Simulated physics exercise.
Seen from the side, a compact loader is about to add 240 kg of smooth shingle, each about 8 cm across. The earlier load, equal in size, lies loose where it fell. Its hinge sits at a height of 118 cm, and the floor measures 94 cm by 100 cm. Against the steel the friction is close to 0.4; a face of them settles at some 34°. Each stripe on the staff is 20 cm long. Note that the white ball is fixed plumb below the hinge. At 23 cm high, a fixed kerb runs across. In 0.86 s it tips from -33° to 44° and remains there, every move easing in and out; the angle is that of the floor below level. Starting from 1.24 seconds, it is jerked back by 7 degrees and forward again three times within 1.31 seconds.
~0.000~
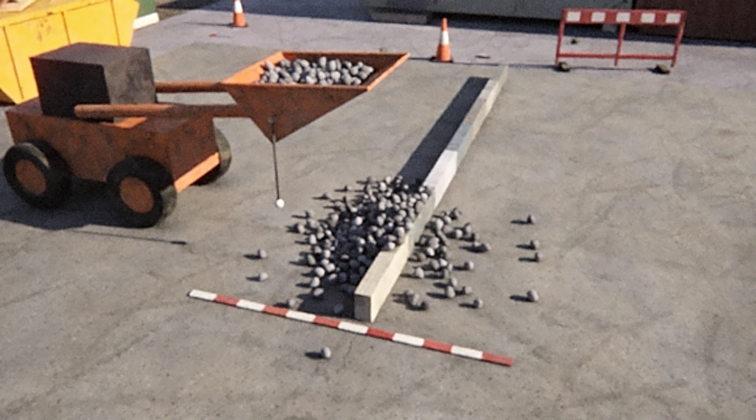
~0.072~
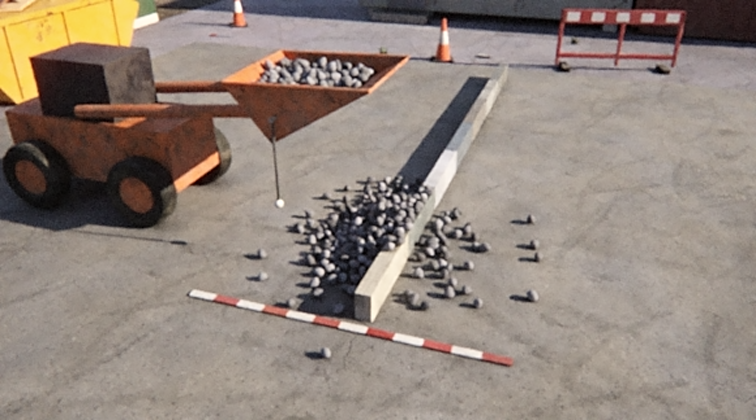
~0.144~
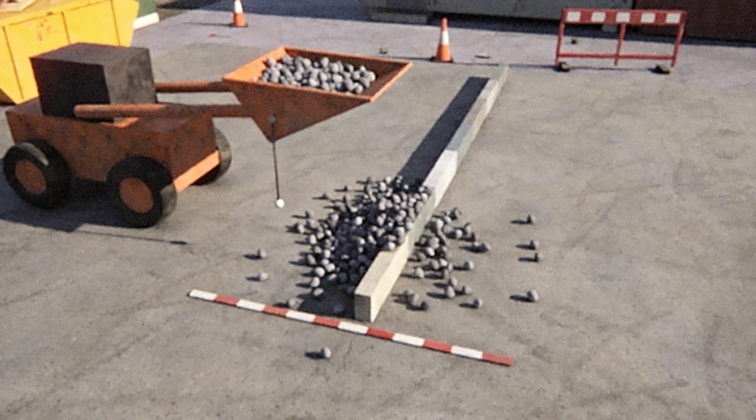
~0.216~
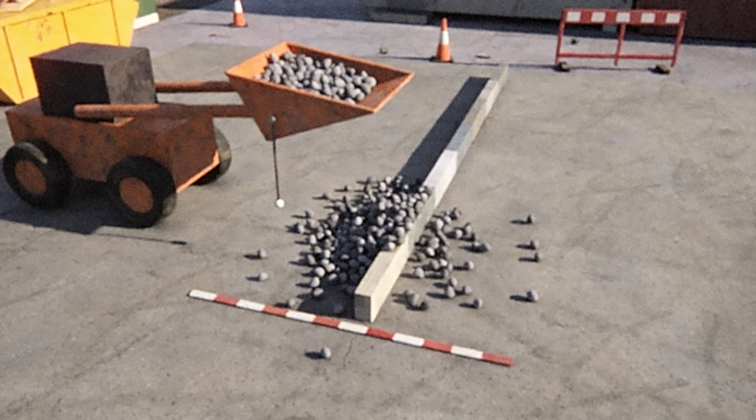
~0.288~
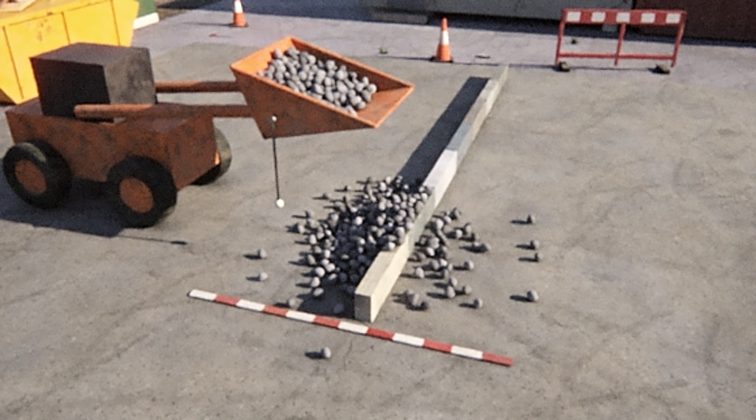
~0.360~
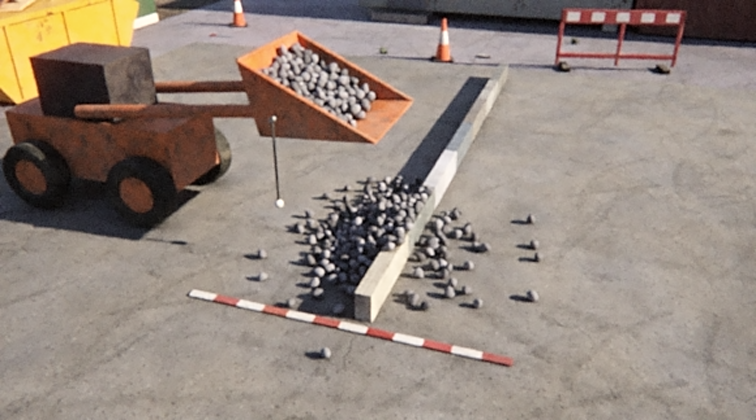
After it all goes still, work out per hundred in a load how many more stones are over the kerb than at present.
Around 34 stones per hundred.
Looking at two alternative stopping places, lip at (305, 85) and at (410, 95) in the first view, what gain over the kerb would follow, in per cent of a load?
0 % and 85 %.
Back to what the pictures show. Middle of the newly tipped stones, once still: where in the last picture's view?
(388, 229).
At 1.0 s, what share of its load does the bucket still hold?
Held: Around 70 % of the load.
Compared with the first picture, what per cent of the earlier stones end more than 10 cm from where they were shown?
15 %.
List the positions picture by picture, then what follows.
In the first picture, the bucket is at -33°, its lip at (368, 89); the top of the load is at (331, 69). The earlier load is highest near (408, 207), 28 cm above ground level, 90 % on this side of the kerb, 10 % over the kerb.
In the second picture, lip at (369, 92), floor tilted -31°, highest stones at (319, 67); the stones move at 0.1 m/s on average.
In the third picture, lip at (372, 100), floor tilted -27°, highest stones at (302, 65); the stones move at 0.3 m/s on average.
In the fourth picture, lip at (375, 112), floor tilted -21°, highest stones at (287, 61); the stones move at 0.3 m/s on average.
In the fifth picture, lip at (376, 127), floor tilted -13°, highest stones at (289, 57); the stones move at 0.4 m/s on average.
In the sixth picture, the bucket is at -4°, its lip at (375, 143); the top of the load is at (292, 54); the stones move at 0.4 m/s on average.
After 0.6 s the floor is at 31°; in per cent of one load, 100 in the bucket, 90 on this side of the kerb, 10 over the kerb; the foremost stones are at (505, 263).
After 1.0 s the floor is at 44°; in per cent of one load, 72 in the bucket, 118 on this side of the kerb, 10 over the kerb; the foremost stones are at (505, 263).
After 3.0 s the floor is at 44°; in per cent of one load, 0 in the bucket, 156 on this side of the kerb, 44 over the kerb; the foremost stones are at (583, 249).
After 5.6 s the floor is at 44°; in per cent of one load, 0 in the bucket, 156 on this side of the kerb, 44 over the kerb; the foremost stones are at (583, 249). Net gain over the kerb, 34.
